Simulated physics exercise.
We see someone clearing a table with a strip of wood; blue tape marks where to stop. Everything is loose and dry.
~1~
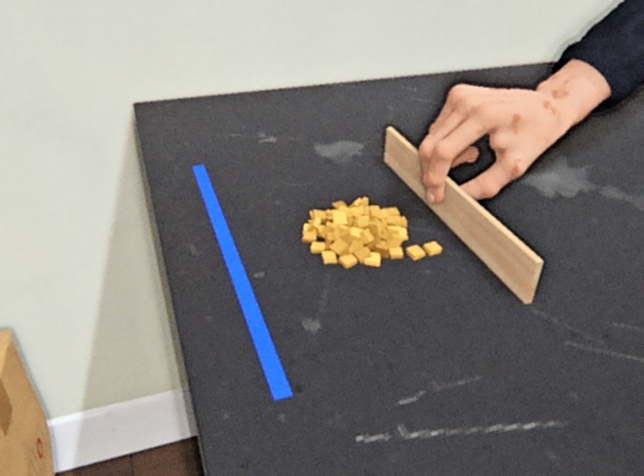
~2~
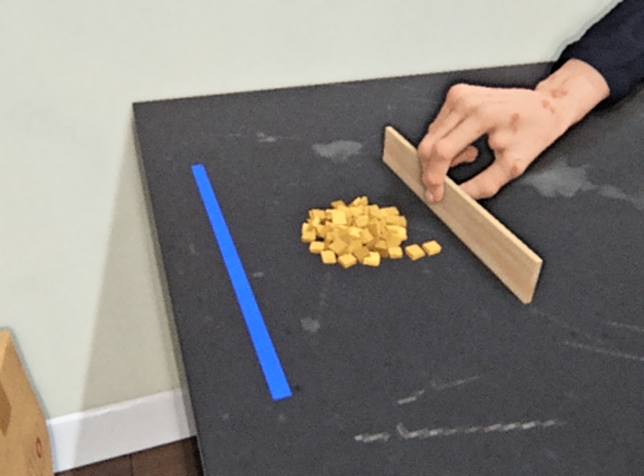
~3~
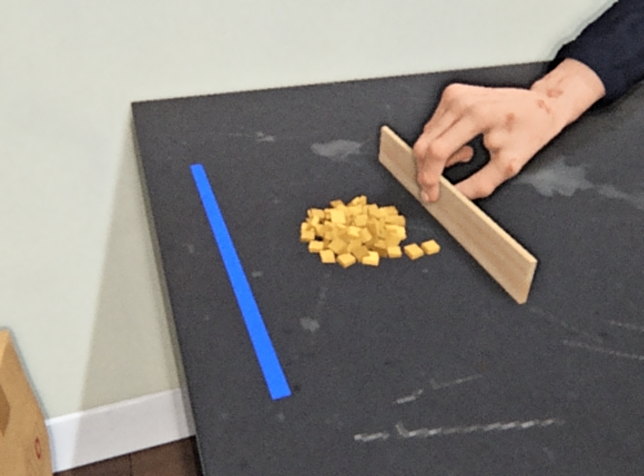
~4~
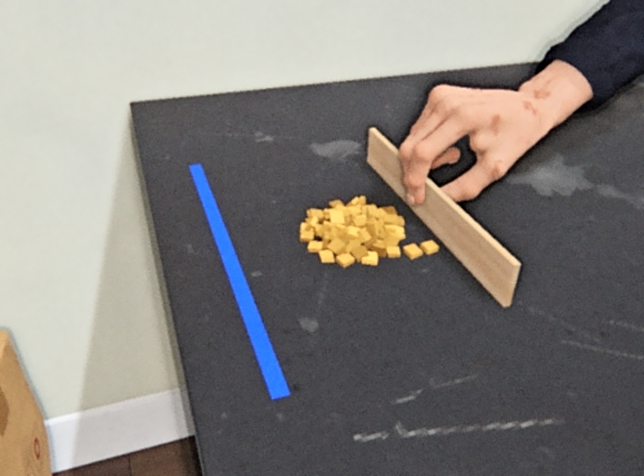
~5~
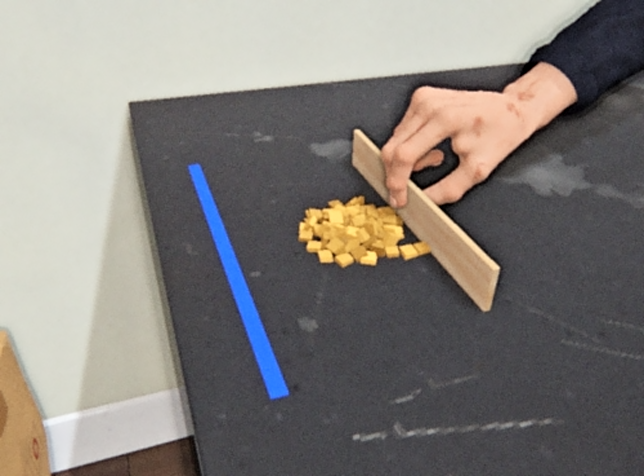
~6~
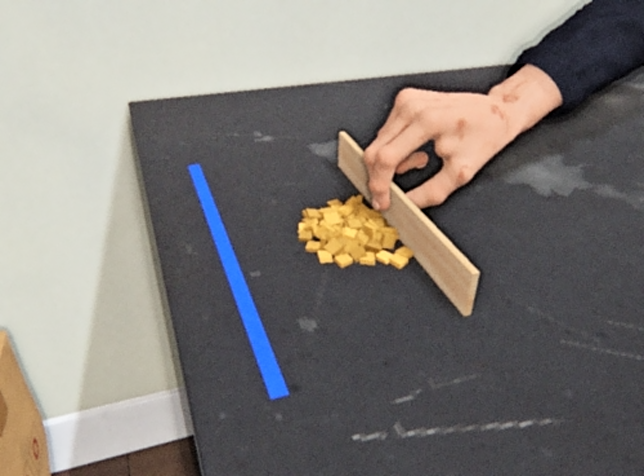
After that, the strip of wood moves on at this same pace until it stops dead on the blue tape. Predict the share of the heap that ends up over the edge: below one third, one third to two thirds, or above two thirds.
What goes over the end does not reach a third.
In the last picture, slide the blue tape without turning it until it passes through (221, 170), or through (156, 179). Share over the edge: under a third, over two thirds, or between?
For the first place it's under a third, and for the second it's above two thirds.
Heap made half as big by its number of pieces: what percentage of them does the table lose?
Expected share: Around 10 %.
Soon, strip of wood still moving, near (306, 203); heap all on the table, its front near (227, 240).
A while on, strip of wood stopped at the blue tape; heap a small part over the edge.
Towards the end, strip of wood stopped at the blue tape; heap about a quarter over the edge.
Finally, strip of wood stopped at the blue tape; heap about a quarter over the edge.
